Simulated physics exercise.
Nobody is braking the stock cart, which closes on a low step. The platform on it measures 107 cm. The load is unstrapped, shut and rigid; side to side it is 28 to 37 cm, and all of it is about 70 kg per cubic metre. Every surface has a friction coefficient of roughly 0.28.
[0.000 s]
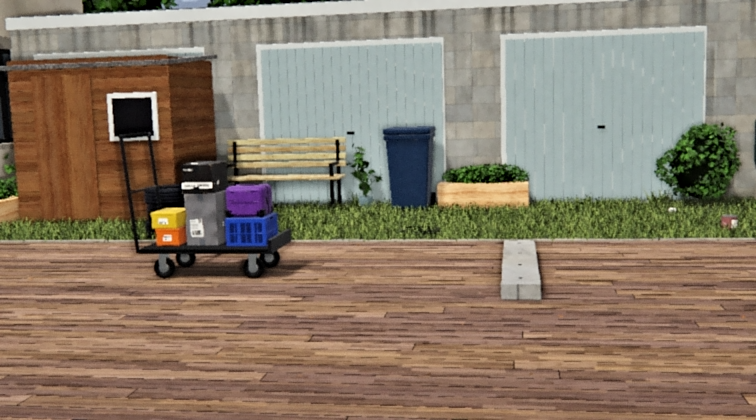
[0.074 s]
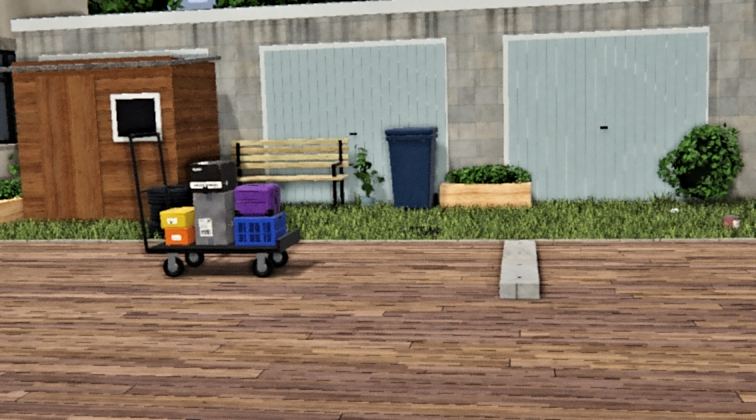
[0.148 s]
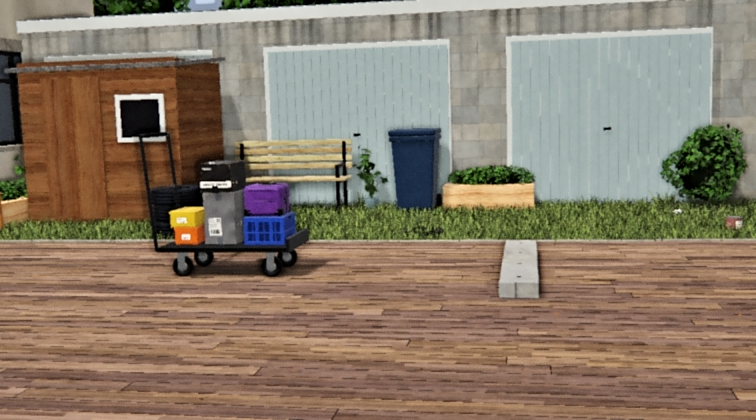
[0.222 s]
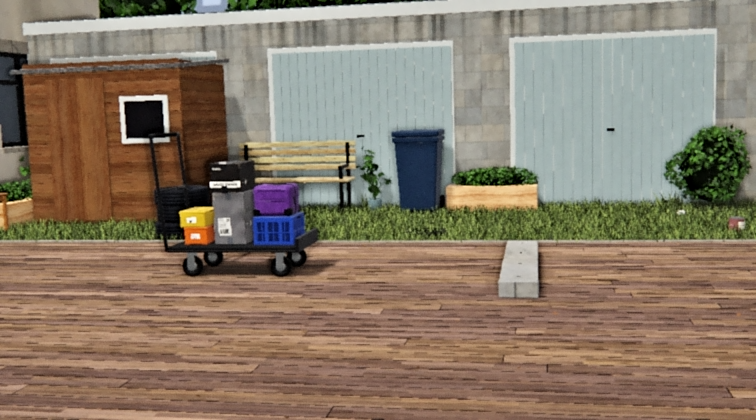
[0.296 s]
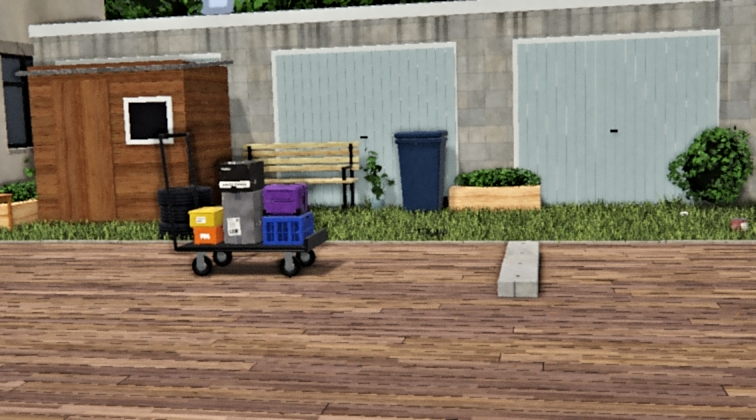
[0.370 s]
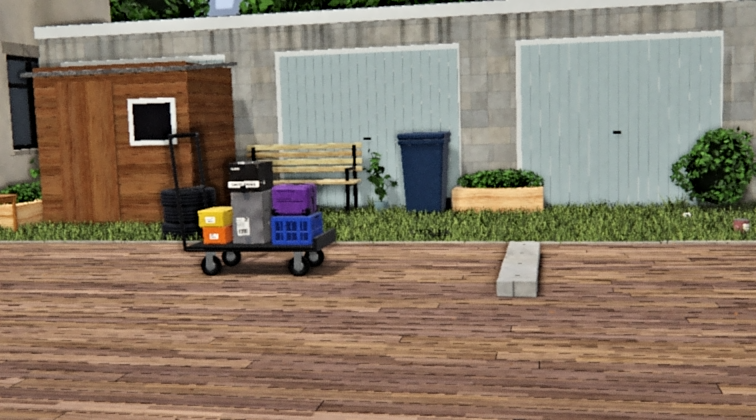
The clip opens on a wheeled stock cart at the left of a plank-patterned floor, loaded with yellow, grey, black, purple and blue containers, before a wooden shed and pale garage doors. With nobody in view, it rolls steadily a short way right, its load unshifted, still left of a low pale step.
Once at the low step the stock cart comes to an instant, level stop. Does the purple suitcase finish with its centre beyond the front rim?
No.
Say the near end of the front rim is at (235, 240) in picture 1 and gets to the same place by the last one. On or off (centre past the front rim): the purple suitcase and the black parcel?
Then the purple one goes overboard and the black one goes overboard.
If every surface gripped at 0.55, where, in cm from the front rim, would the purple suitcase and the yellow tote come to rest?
Then purple sits 20 cm back and yellow sits 80 cm back.
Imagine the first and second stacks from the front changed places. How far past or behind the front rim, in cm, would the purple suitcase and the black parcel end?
So you'd get purple sitting 50 cm behind and black sitting 50 cm past the front rim.
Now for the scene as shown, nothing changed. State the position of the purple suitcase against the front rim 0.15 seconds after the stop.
Behind the rim by about 15 cm.
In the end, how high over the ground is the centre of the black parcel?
Its centre ends some 80 cm up.
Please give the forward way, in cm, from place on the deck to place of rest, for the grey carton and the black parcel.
Forward shift in cm: Grey 10, black 20.
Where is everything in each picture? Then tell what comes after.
Purple suitcase (249, 201), yellow tote (172, 218), rim corner (270, 249); 186 cm short of the stop, in the first picture.
Purple suitcase (258, 200), yellow tote (181, 218), rim corner (278, 248); 179 cm short of the stop, in the second picture.
Purple suitcase (268, 200), yellow tote (190, 217), rim corner (288, 248); 172 cm short of the stop, in the third picture.
Purple suitcase (277, 200), yellow tote (200, 217), rim corner (297, 248); 165 cm short of the stop, in the fourth picture.
Purple suitcase (286, 200), yellow tote (209, 217), rim corner (306, 247); 158 cm short of the stop, in the fifth picture.
Purple suitcase (295, 200), yellow tote (218, 217), rim corner (315, 247); 152 cm short of the stop. Speed about 0.9 m/s, in the sixth picture.
Impact comes at 2.03 s.
After 2.18 s the purple suitcase is 14 cm behind the rim, tilted 0°, near (496, 198) in the last picture's view.
After 2.43 s the purple suitcase is 8 cm behind the rim, tilted 0°, near (504, 198) in the last picture's view.
After 2.83 s the purple suitcase is 8 cm behind the rim, tilted 0°, near (504, 198) in the last picture's view.
Final state at 3.0 s, nothing is past the rim; behind it, grey carton, blue crate, orange tote, yellow tote, black parcel and purple suitcase.
